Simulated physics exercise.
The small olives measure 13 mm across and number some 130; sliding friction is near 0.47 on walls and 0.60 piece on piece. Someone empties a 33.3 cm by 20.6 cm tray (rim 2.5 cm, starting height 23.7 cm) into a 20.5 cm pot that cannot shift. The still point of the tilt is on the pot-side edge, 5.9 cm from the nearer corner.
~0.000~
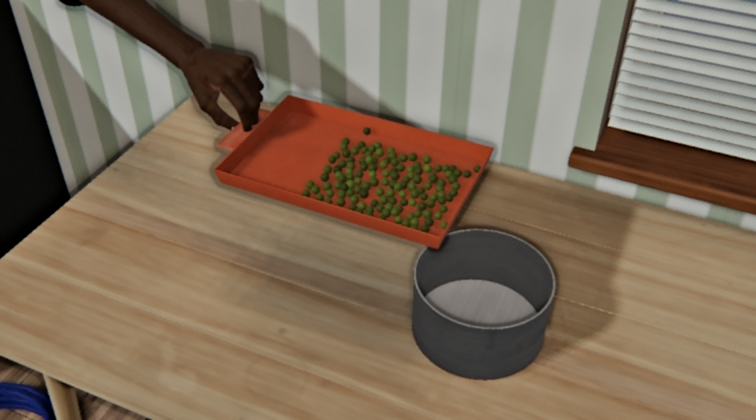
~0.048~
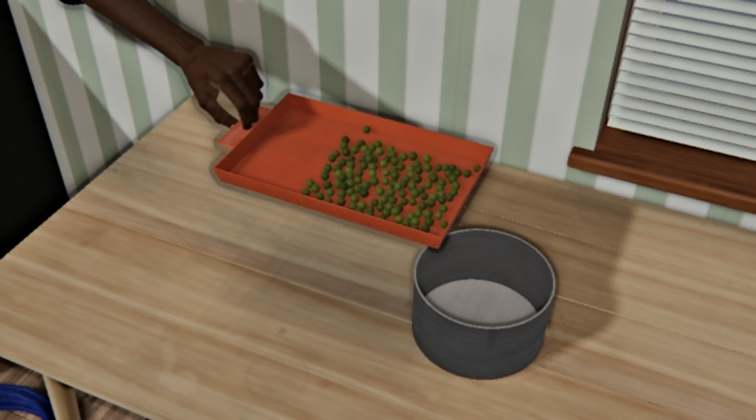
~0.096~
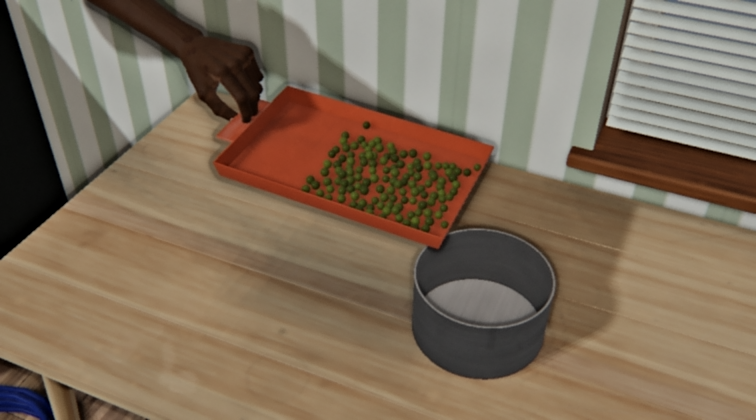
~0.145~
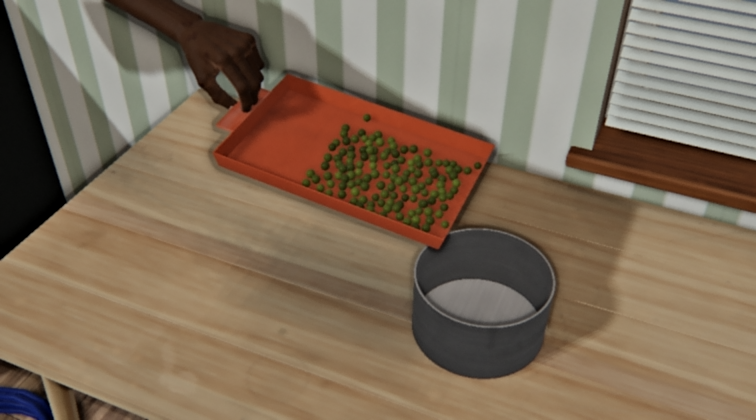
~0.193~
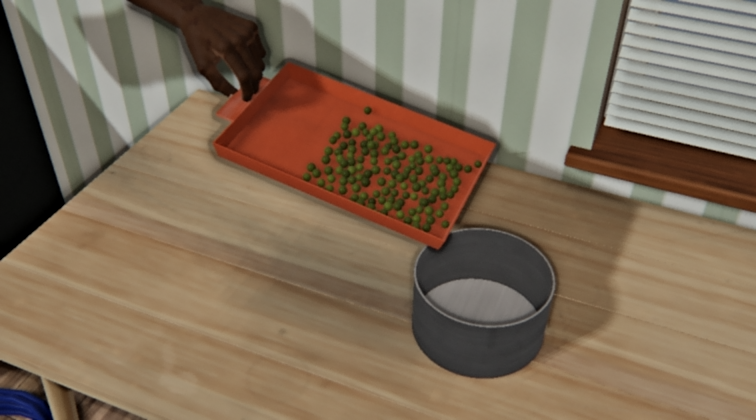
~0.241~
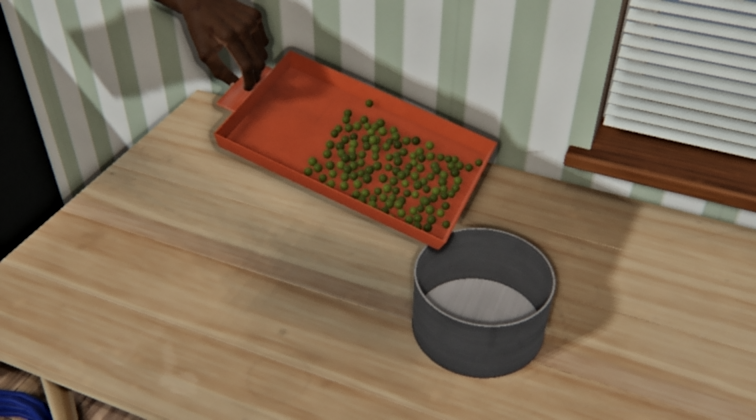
On a wooden table, a hand raises the left end of an orange tray of olives.
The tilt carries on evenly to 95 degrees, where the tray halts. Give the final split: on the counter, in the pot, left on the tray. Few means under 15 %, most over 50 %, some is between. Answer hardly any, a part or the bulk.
On the counter: A part; in the pot: The bulk; left on the tray: Hardly any.
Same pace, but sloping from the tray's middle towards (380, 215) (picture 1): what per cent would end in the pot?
Some 20 per cent.
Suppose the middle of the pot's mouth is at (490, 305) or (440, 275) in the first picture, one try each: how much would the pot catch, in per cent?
Some 100 and 45 per cent.
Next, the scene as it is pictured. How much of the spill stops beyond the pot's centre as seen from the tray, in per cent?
Some 80 per cent.
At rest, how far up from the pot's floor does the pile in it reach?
About 2.5 cm.
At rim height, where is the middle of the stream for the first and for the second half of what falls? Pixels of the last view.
At about (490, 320), then at (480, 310).
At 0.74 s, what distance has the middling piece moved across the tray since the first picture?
Roughly 4 cm.
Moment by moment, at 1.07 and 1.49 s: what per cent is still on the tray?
About 100, 20.
After 0.74 s, tilt 53 degrees; the tray holds 100 %, the pot 0 %.
Then, at 1.07 s, tilt 78 degrees; the tray holds 100 %, the pot 0 %.
Then, at 1.49 s, tilt 95 degrees; the tray holds 20 %, the pot 25 %.
At rest (2.4 s), counter 35 %, pot 65 %, tray 0 %.
